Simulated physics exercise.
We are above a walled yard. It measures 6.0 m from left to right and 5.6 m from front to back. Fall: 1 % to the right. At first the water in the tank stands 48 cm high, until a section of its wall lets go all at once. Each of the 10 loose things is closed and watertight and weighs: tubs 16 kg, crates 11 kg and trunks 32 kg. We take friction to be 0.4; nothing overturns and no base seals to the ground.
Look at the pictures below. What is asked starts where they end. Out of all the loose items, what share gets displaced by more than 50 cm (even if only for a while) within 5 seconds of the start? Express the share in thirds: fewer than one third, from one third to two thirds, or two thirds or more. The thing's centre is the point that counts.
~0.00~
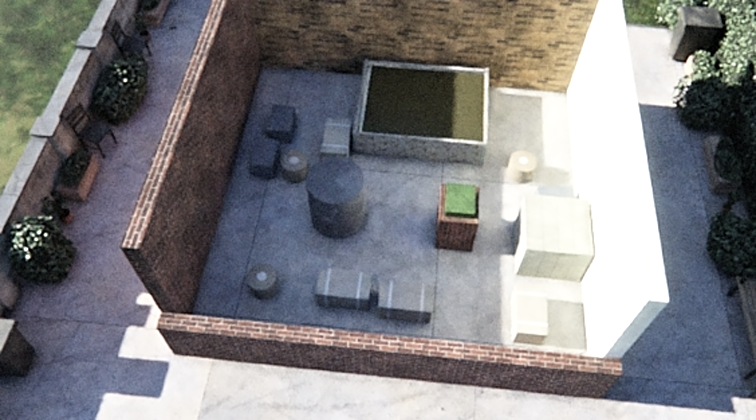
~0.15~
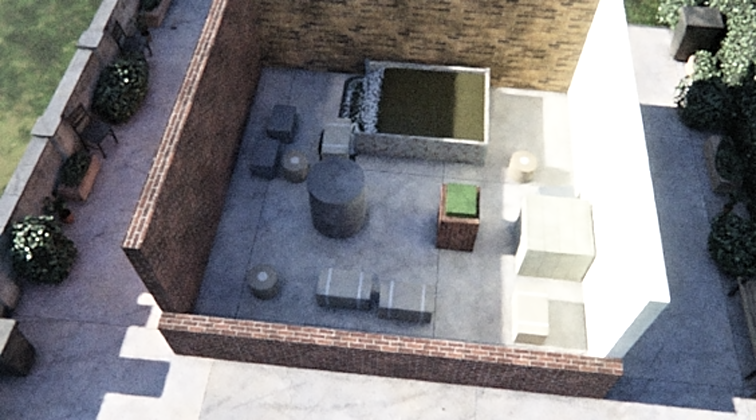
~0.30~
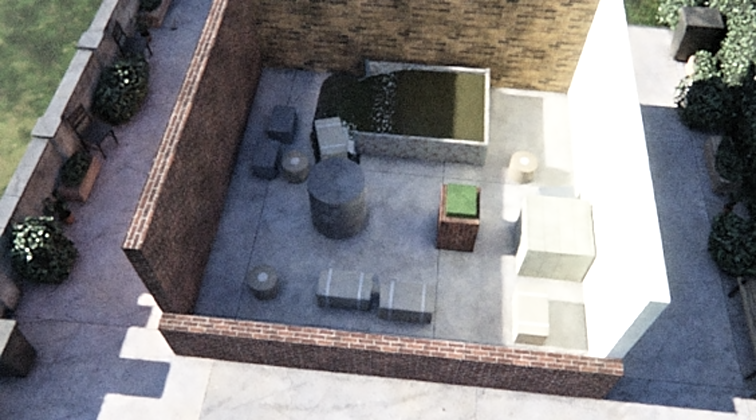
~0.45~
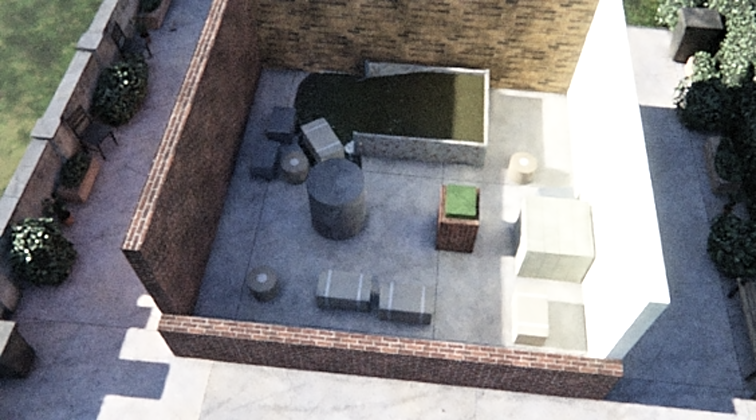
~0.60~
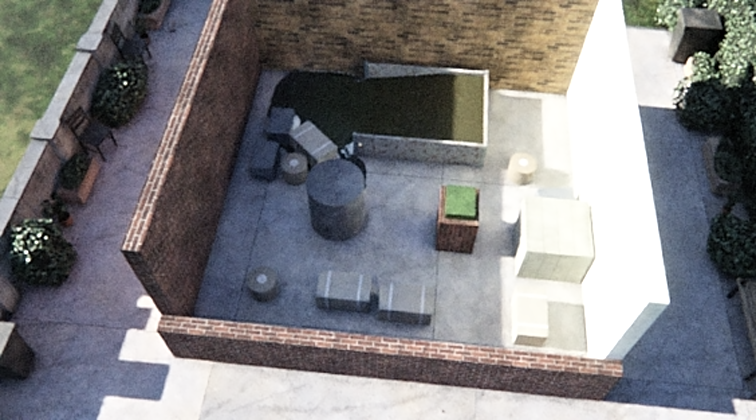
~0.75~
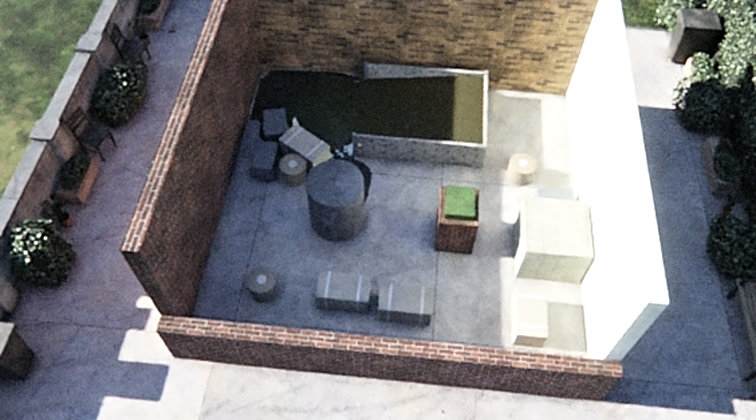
Seems to me it will amount to a middle share.
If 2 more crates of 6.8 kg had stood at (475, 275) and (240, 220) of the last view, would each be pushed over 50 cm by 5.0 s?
First falls shy, then exceeds it.
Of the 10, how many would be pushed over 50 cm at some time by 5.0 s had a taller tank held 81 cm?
Then it comes to 8.
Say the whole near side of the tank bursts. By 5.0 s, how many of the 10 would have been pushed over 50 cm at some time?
In that case the number is 5.
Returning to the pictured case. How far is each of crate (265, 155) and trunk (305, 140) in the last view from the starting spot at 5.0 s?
The first ends 300 centimetres from its start and the second 300 centimetres.
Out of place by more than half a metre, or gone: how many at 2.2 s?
I count 3 of them.
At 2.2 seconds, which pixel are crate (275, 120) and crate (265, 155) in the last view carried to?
Approx. (248, 153); approx. (254, 185).
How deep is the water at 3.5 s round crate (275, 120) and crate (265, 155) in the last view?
Around 8 cm and 5 cm.
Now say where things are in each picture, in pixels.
In the first frame, a trunk at (336, 135), on the bottom; a crate at (281, 118) rests on the ground; water covers 3.7 m2; 0 of 10 have shifted.
In the second frame, a trunk at (336, 135) rests on the ground; a crate at (282, 118) rests on the ground; 4.4 m2 under water; 0 of 10 have shifted.
In the third frame, a trunk at (331, 136) rests on the ground, 12 cm from its start; a crate at (282, 118), on the bottom; 5.1 m2 under water; 1 of 10 have shifted.
In the fourth frame, a trunk at (322, 137) rests on the ground, 26 cm from its start; a crate at (282, 119) rests on the ground; 6.1 m2 under water; 1 of 10 have shifted.
In the fifth frame, a trunk at (312, 140), on the bottom, 42 cm from its start; a crate at (281, 120) rests on the ground; water covers 7.0 m2; 1 of 10 have shifted.
In the sixth frame, a trunk at (304, 142), on the bottom, 56 cm from its start; a crate at (275, 121) rests on the ground, 11 cm from its start; water covers 7.8 m2; 2 of 10 have shifted.
After 1.1 s 1 of 10 are over 50 cm from their spots; 0 afloat.
After 2.2 s 3 of 10 are over 50 cm from their spots; 1 afloat.
After 3.5 s 4 of 10 are over 50 cm from their spots; 2 afloat.
After 5.0 s 5 of 10 are over 50 cm from their spots, and 5 have been at some point; 4 afloat.
